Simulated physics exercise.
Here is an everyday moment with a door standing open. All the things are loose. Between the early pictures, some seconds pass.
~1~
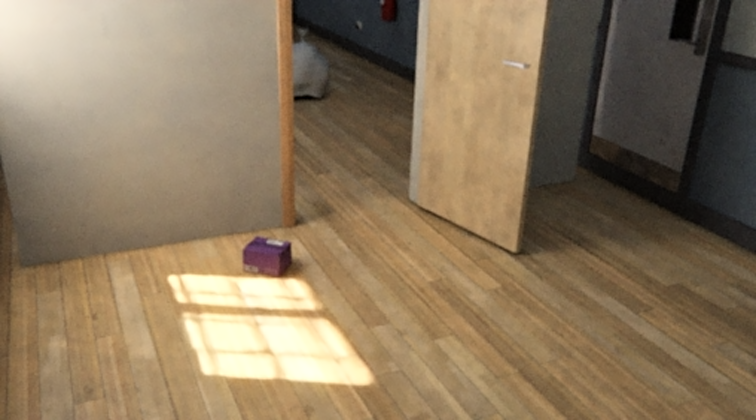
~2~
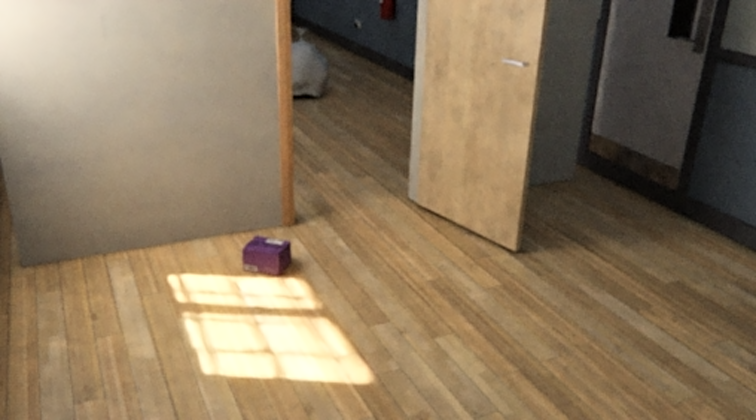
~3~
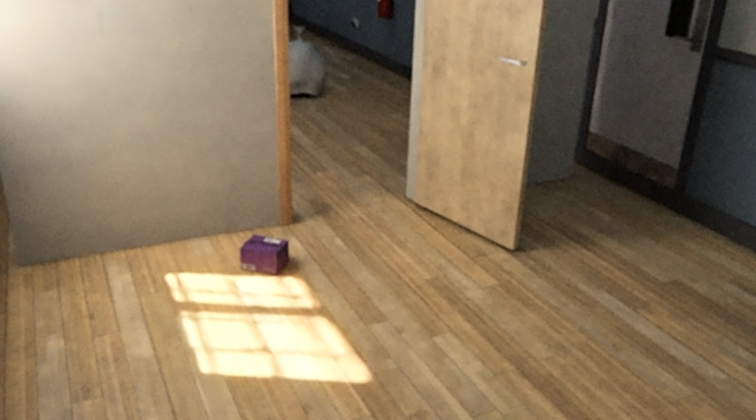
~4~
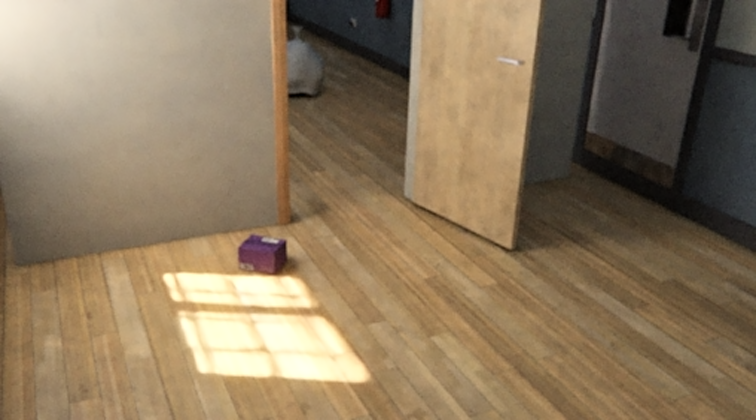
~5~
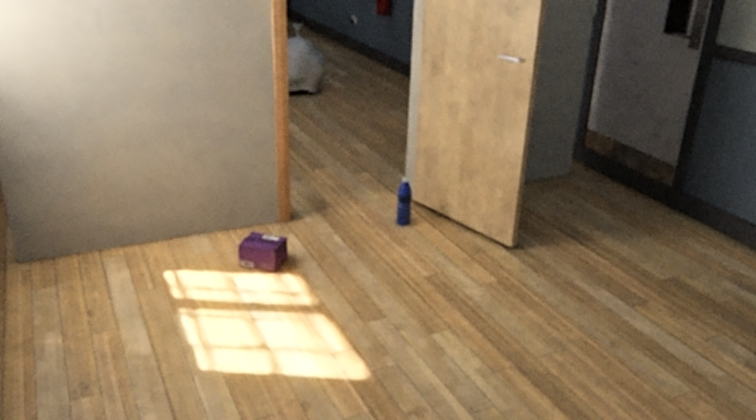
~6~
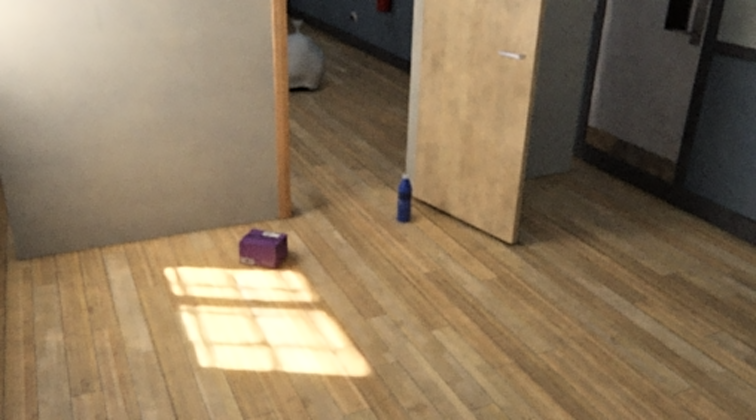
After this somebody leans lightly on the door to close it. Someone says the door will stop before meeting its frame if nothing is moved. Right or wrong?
Wrong.
Then, 0.80 s later than the last frame, door at 67°.
Then, 1.30 s later than the last frame, door at 31°; blue bottle moved well along near (374, 193).
Then, 1.60 s later than the last frame, door at 9°; blue bottle moved well along near (355, 186).
When it is over, door at 0°; moved from the start, blue bottle; purple parcel as before. End places, in pixels of the last picture, blue bottle near (346, 180).
